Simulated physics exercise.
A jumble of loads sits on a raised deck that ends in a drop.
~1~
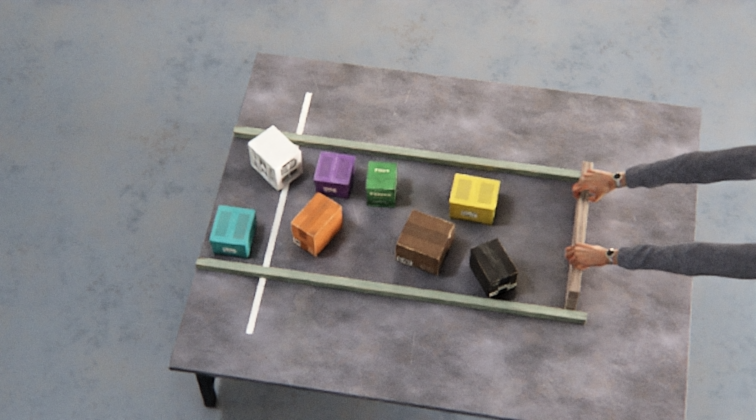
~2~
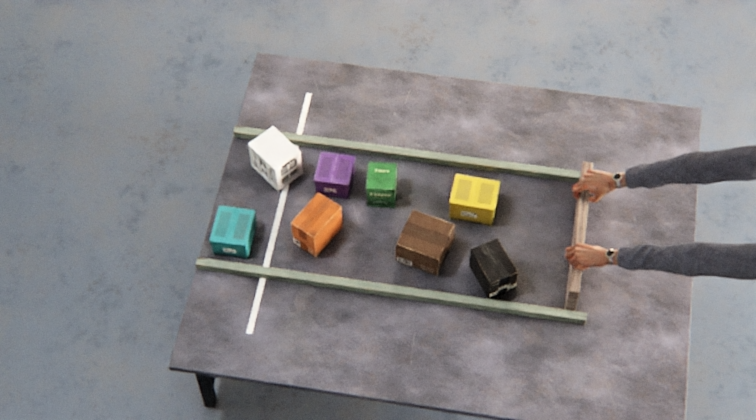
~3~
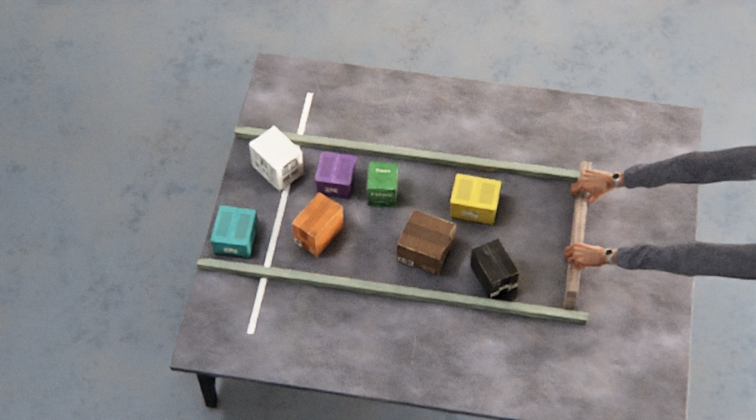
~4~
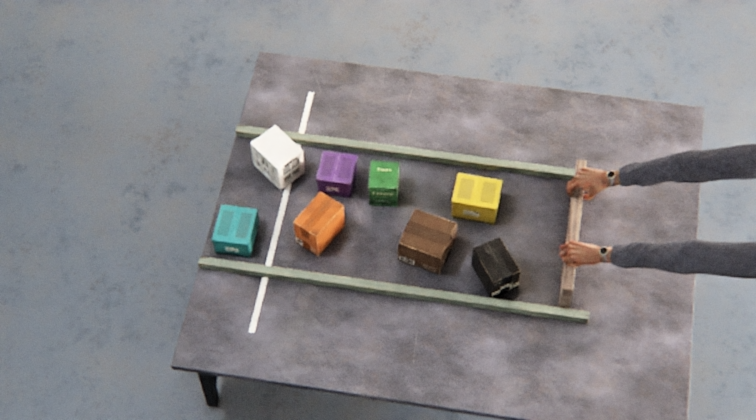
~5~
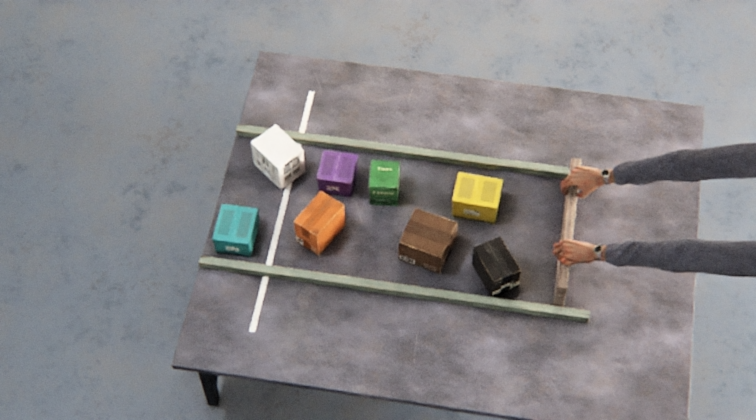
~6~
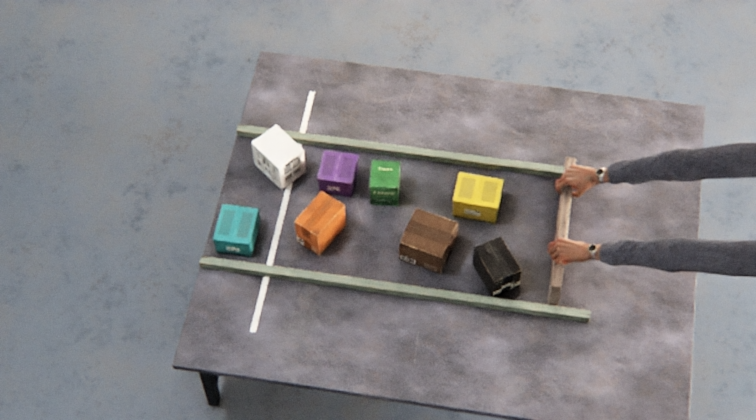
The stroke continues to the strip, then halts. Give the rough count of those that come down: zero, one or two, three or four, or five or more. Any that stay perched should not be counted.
Well, the ones that get knocked off number between three and four.
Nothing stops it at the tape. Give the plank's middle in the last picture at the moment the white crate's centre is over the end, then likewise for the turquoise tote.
White crate: (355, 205); turquoise tote: (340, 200).
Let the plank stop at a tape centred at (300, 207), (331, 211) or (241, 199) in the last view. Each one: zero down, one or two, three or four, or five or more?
Taking the places in the order asked: Three to four, then 1 or 2, then five or more.
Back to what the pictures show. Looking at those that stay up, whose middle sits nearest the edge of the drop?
The green box is foremost.
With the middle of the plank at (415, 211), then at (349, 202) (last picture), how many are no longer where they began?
Counts: 6 and 8.
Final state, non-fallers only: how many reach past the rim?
The number is 2.
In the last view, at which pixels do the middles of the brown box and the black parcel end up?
In the last picture the brown box sits around (226, 215) and the black parcel around (261, 228).
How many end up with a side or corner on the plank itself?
Contact count: 2.
A little later, none off yet; turquoise tote at rest near (237, 231); white crate at rest near (279, 157); orange box at rest near (321, 223).
Next, none off yet; turquoise tote at rest near (237, 231); white crate shifted about its own width near (252, 153); orange box shifted about its own width near (283, 220).
When it is over, the number that fall off is three or four; down, purple tote, orange box, white crate and turquoise tote.
